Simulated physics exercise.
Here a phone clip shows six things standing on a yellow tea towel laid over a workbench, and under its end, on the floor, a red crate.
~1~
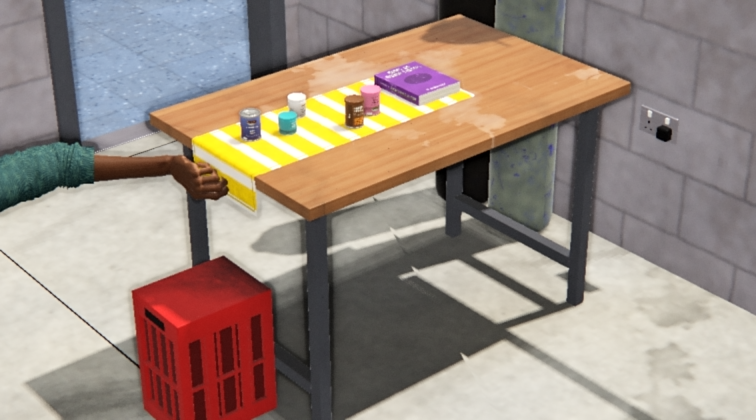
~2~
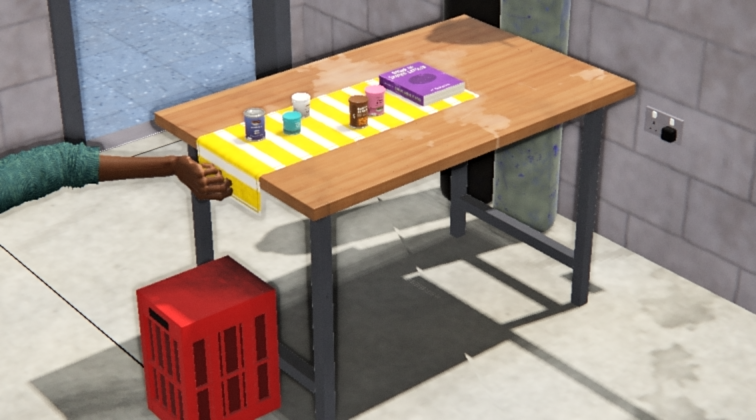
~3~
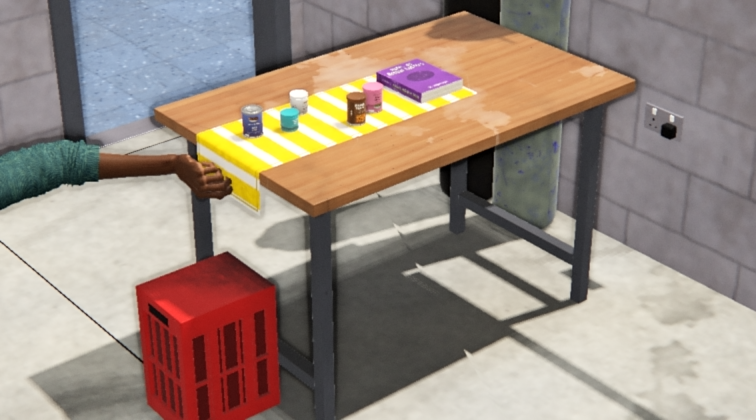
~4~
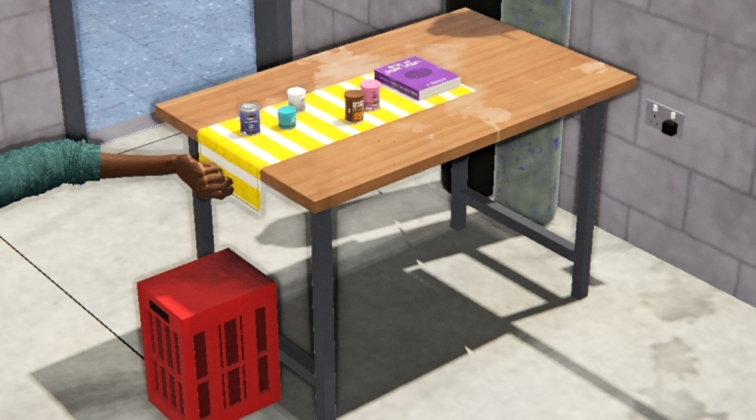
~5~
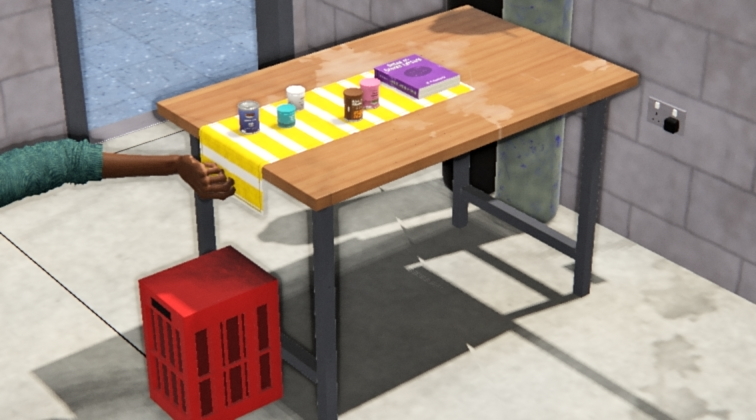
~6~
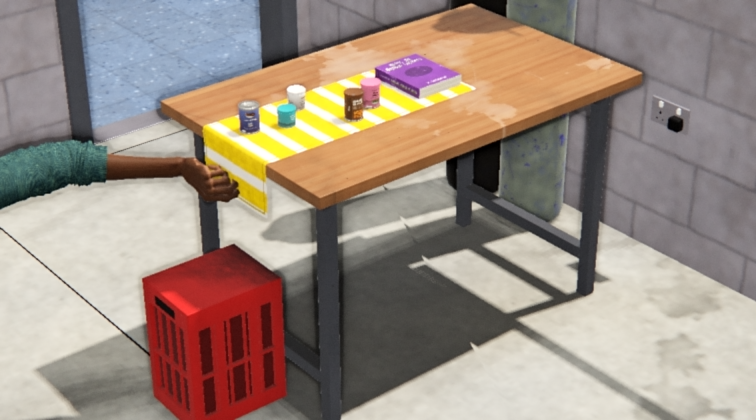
A hand slowly pulls the yellow striped towel slightly left, carrying the pots and book along.
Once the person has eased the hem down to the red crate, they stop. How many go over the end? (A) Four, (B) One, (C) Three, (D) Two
D.
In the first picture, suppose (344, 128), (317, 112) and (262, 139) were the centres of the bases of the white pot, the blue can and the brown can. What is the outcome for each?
Each in turn: The white pot stays aloft, the blue can stays aloft, the brown can goes down.
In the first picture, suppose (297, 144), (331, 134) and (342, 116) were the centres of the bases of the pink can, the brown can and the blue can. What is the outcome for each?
Short version: Pink can drops, brown can stays, blue can stays.
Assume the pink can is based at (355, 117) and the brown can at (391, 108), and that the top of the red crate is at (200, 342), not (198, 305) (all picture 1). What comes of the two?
In the end the pink can is still on top and the brown can is still on top.
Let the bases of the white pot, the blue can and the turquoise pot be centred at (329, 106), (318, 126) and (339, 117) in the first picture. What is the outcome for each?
White pot: Safe. Blue can: Safe. Turquoise pot: Safe.
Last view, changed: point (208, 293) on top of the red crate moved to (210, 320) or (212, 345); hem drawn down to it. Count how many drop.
The count comes out 3 and 4.
Early on, hem near (237, 221); all still up.
Midway, hem near (238, 252); blue can gone.
Near the end, hem on the crate; blue can and turquoise pot gone.
Finally, hem on the crate; blue can and turquoise pot gone. The count of fallen things is two.
